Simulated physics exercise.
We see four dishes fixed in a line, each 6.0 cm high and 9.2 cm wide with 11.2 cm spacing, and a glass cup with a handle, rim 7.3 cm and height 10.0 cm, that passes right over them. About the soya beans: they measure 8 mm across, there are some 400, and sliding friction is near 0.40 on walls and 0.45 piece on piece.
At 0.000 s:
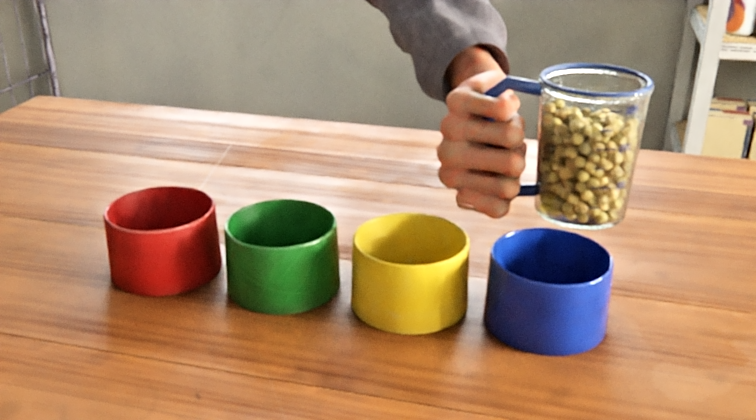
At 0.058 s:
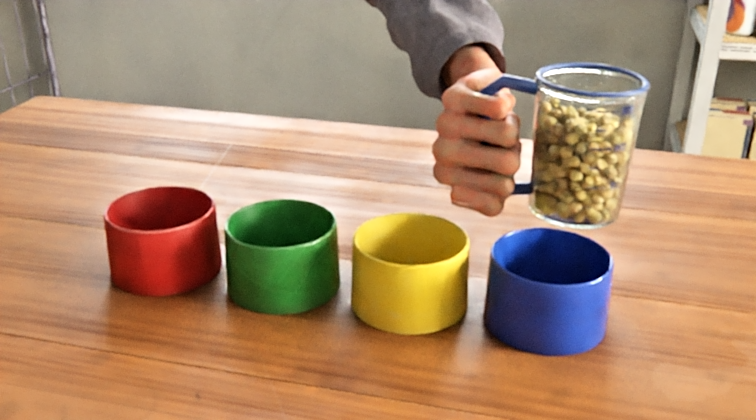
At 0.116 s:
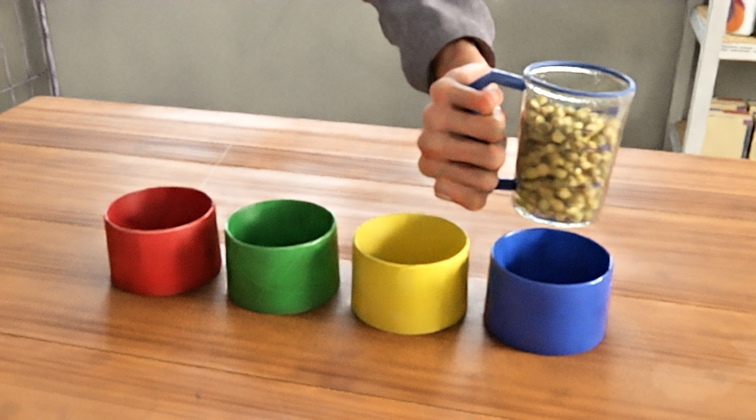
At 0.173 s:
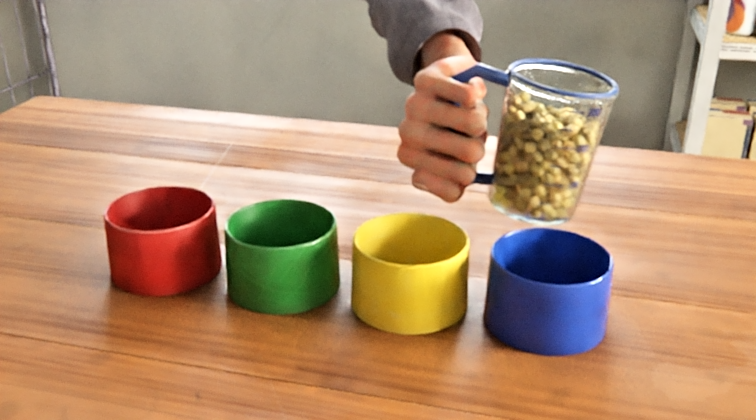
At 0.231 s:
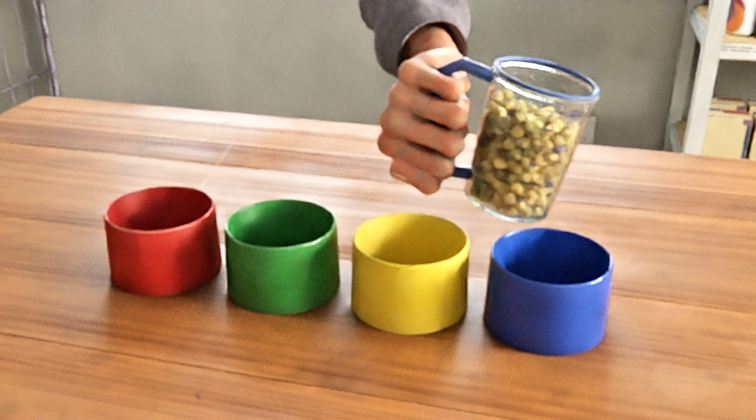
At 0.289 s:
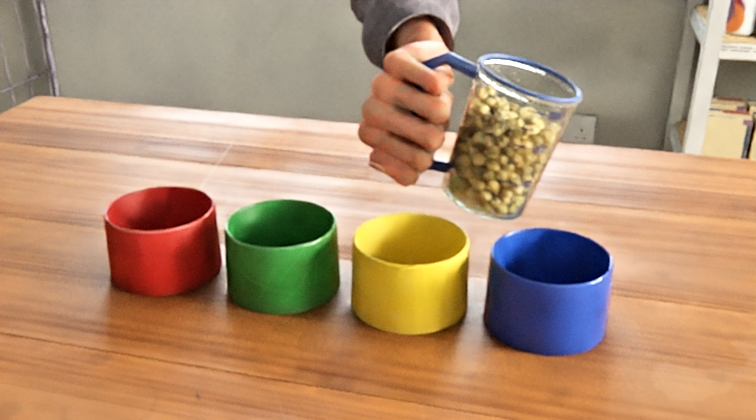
A hand moves a clear cup of soya beans left above colourful dishes, gradually tilting it.
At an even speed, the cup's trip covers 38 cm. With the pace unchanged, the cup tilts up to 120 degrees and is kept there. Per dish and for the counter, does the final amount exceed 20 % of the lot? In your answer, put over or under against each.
Red - over; blue - under; green - under; yellow - under; counter - over.
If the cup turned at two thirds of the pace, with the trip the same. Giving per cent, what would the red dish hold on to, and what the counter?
Then red would get 50 and the counter 40.
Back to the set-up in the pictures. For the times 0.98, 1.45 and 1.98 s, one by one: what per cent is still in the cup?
Close to 100, 95 and 10 per cent respectively.
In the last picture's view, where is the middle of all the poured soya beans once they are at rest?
Near (189, 260).
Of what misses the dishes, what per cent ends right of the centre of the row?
Roughly 0 per cent of them.
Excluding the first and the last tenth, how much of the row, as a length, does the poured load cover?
That stretch measures near 13 centimetres.
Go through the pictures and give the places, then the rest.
In the first frame, cup at (587, 147), tilt 0 degrees, lip at (650, 84), moved 0.0 cm; middle of the pieces at (591, 159); blue dish at (551, 256); yellow dish at (411, 239); green dish at (281, 223); red dish at (160, 208).
In the second frame, cup at (582, 146), tilt 1 degrees, lip at (646, 84), moved 0.4 cm; middle of the pieces at (585, 158).
In the third frame, cup at (567, 145), tilt 4 degrees, lip at (633, 86), moved 1.4 cm; middle of the pieces at (570, 157).
In the fourth frame, cup at (546, 143), tilt 8 degrees, lip at (615, 89), moved 2.9 cm; middle of the pieces at (548, 155).
In the fifth frame, cup at (526, 141), tilt 12 degrees, lip at (597, 92), moved 4.4 cm; middle of the pieces at (527, 153).
In the sixth frame, cup at (506, 139), tilt 16 degrees, lip at (579, 95), moved 5.9 cm; middle of the pieces at (506, 151); blue dish at (551, 256); yellow dish at (411, 239); green dish at (281, 223); red dish at (160, 208). The cup turns about 70 degrees a second and travels 26 cm a second.
After 0.98 s, tilt 64 degrees; cup holds 100 %.
After 1.45 s, tilt 97 degrees; cup holds 95 %.
After 1.98 s, tilt 120 degrees; cup holds 10 %, red 60 %, green 5 %.
In the end, at 3.0 s, red 65 %, blue 0 %, green 5 %, yellow 0 %, counter 30 %.
